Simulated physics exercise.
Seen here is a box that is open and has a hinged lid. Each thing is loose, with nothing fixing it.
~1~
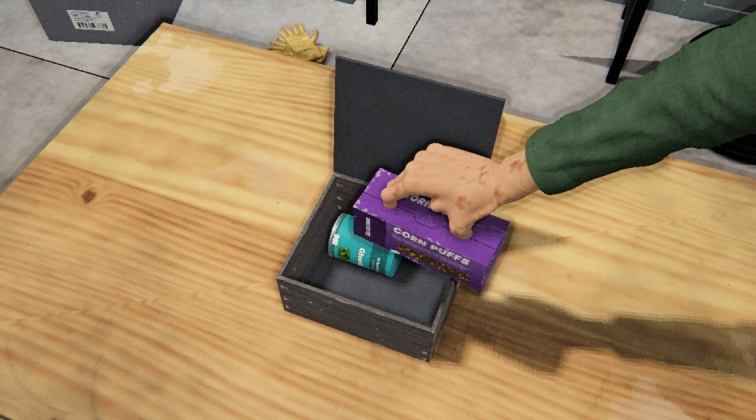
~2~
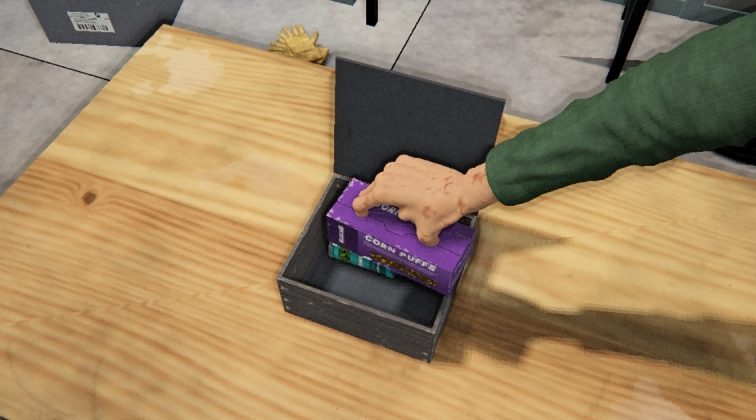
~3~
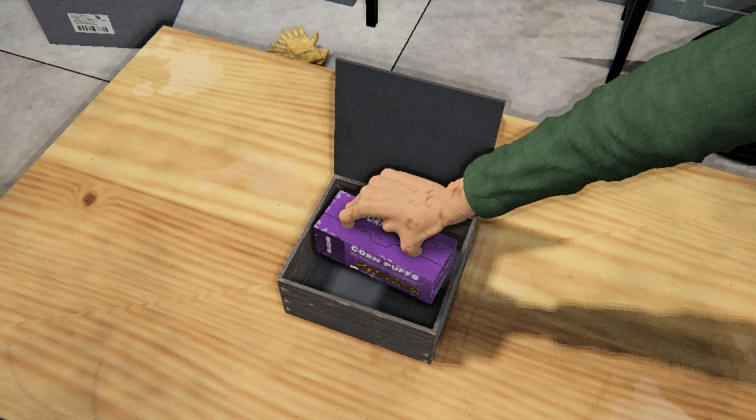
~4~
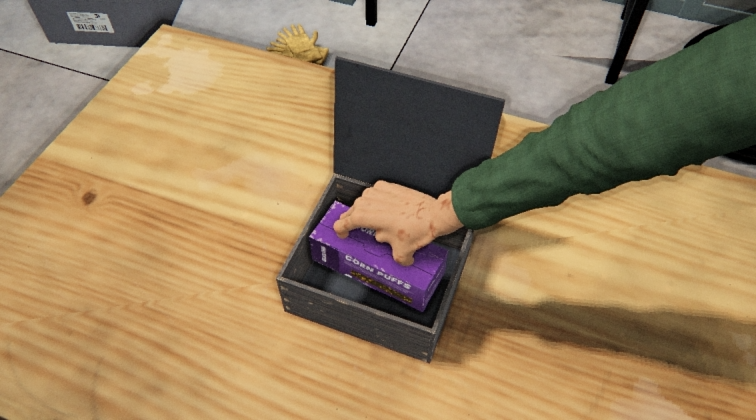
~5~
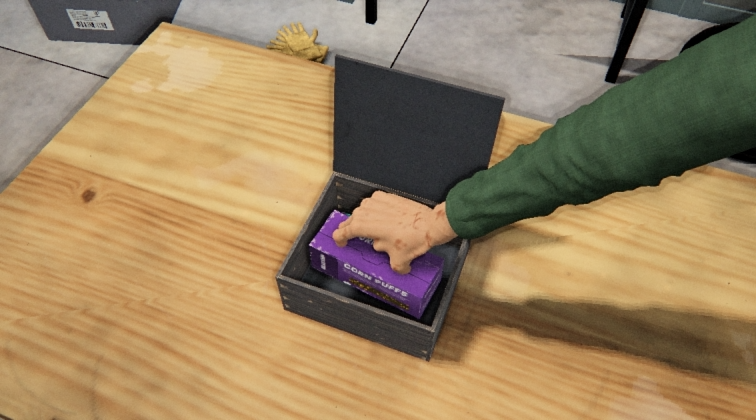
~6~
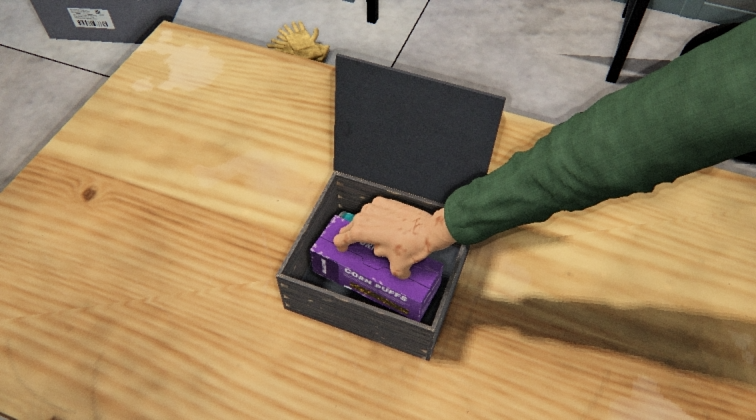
A purple carton of corn puffs, gripped from above by a hand in a green sleeve, moves left and down into an open, dark hinged box on a wooden table. It covers the turquoise tin inside, then sits low in the box under the hand, with a sliver of turquoise showing behind it.
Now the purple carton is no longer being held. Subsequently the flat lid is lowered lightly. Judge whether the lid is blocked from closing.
My prediction: Lid on the rim.
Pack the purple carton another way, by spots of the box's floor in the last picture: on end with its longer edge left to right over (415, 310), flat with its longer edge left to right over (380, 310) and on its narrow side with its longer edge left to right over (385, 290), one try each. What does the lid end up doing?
So, one: It remains raised; two: It drops fully; three: It drops fully.
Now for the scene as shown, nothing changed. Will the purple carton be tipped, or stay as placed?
It stays as it was set.
Then, 1.00 s later than the last frame, lid starting down; purple carton moved a little near (375, 291).
Then, 1.60 s later than the last frame, lid 57° above the rim; purple carton moved a little near (375, 291).
Then, 2.00 s later than the last frame, lid 16° above the rim; purple carton moved a little near (375, 291); turquoise tin moved a little.
When it is over, lid shut; moved from the start, purple carton; turquoise tin as before. End places, in pixels of the last picture, purple carton near (375, 291).
